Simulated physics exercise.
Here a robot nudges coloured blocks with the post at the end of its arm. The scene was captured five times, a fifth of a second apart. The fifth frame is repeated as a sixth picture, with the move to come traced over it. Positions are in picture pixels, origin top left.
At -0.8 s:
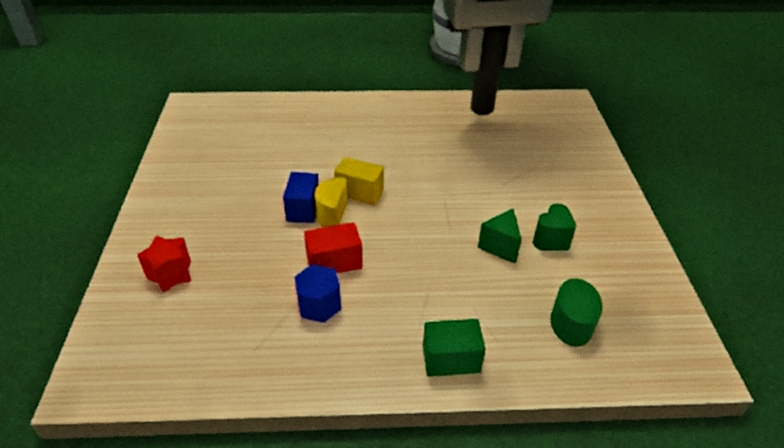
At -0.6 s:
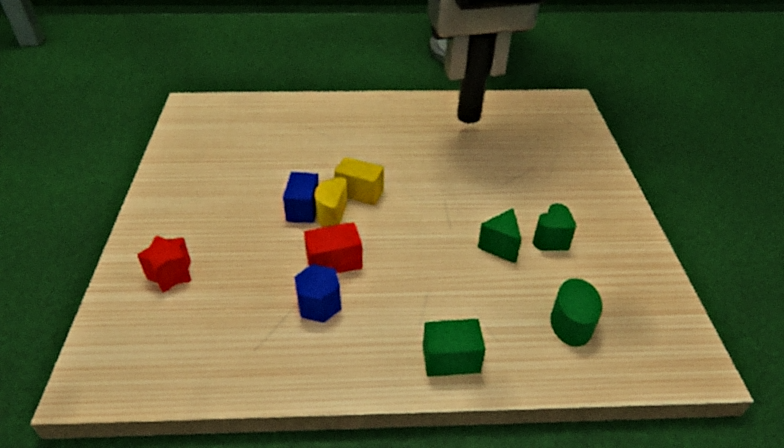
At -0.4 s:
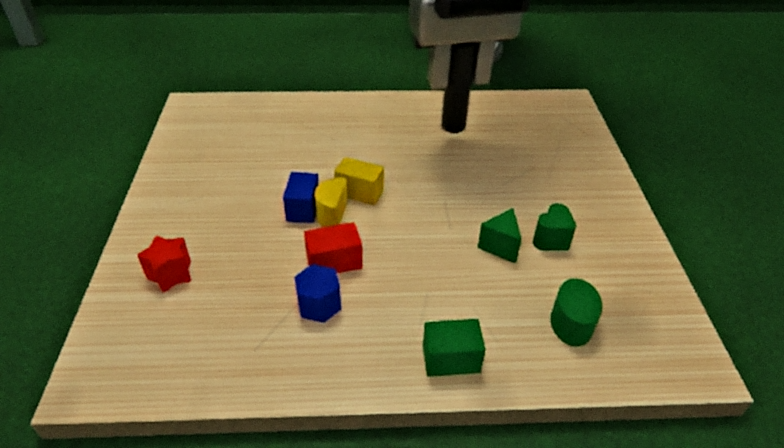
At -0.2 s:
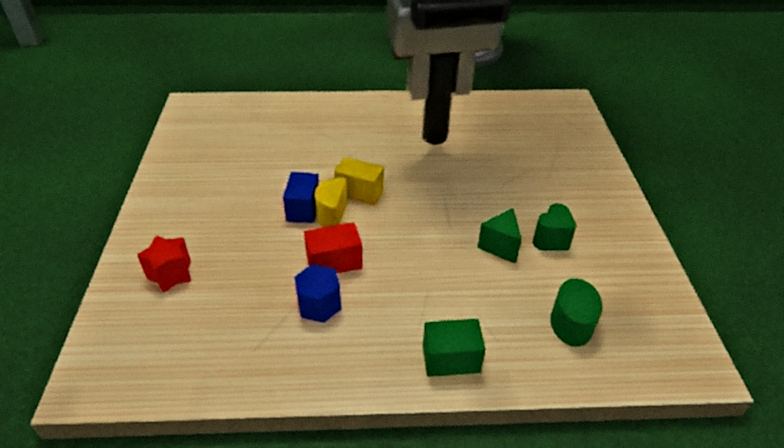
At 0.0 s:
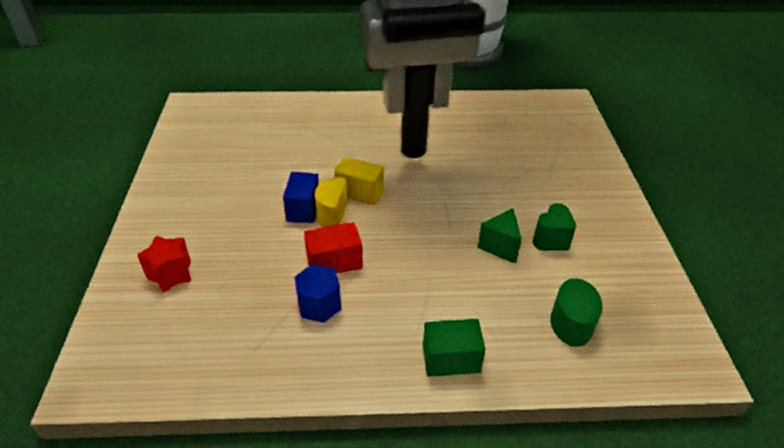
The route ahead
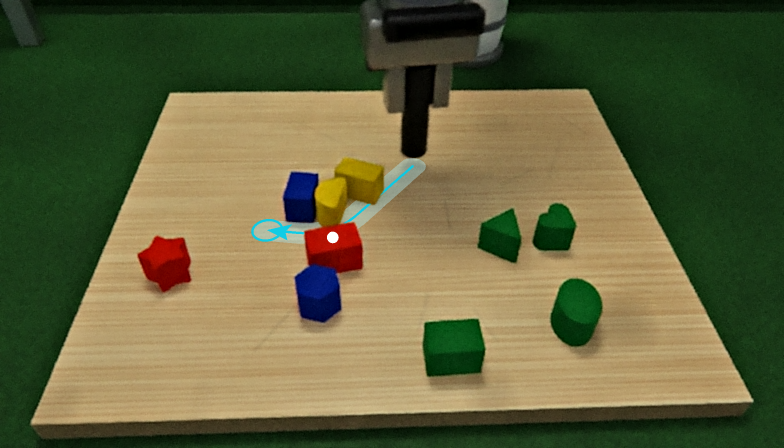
The robot's dark post moved steadily left and a little toward the viewer above a wooden board, nearing the yellow blocks, while the red, blue, yellow and green blocks all stayed still.
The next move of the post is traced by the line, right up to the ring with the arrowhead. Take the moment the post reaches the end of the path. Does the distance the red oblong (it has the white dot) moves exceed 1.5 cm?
My answer is no.
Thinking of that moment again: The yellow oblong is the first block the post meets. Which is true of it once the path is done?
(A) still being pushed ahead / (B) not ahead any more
A.
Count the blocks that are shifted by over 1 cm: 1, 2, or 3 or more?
Answer: 3+.
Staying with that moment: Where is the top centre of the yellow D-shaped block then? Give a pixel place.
About (206, 200).
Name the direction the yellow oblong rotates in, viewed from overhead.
Clockwise from above.
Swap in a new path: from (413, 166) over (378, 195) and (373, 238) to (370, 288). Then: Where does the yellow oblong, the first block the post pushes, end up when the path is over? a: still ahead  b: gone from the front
Answer: B.
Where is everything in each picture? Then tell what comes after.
In the first picture, lower end of the post at (482, 110), tops of blocks, blue oblong at (301, 185), yellow D-shaped block at (330, 191), red oblong at (333, 237), yellow oblong at (359, 169).
In the second picture, post at (469, 118), blocks as before.
In the third picture, post at (453, 128), blocks as before.
In the fourth picture, post at (435, 139), blocks as before.
In the fifth picture, post at (414, 152), blue oblong at (301, 185), yellow D-shaped block at (330, 191), red oblong at (333, 237), yellow oblong at (359, 169).
The drawn path runs from (413, 166) by way of (377, 197) and (333, 229) to (267, 230); the dot is on the red oblong.
On the path given first. One third of the way, post at (376, 183); yellow D-shaped block at (326, 192), turned 20° anticlockwise; yellow oblong at (348, 174), turned 55° clockwise.
Two thirds of the way, post at (331, 215); blue oblong at (272, 185), turned 55° clockwise; yellow D-shaped block at (270, 209); yellow oblong at (304, 198), turned 85° clockwise.
At the end, post at (265, 215); blue oblong at (232, 173), turned 75° clockwise; yellow D-shaped block at (206, 200), turned 30° anticlockwise; red oblong not moved; yellow oblong at (244, 192), turned 125° clockwise.
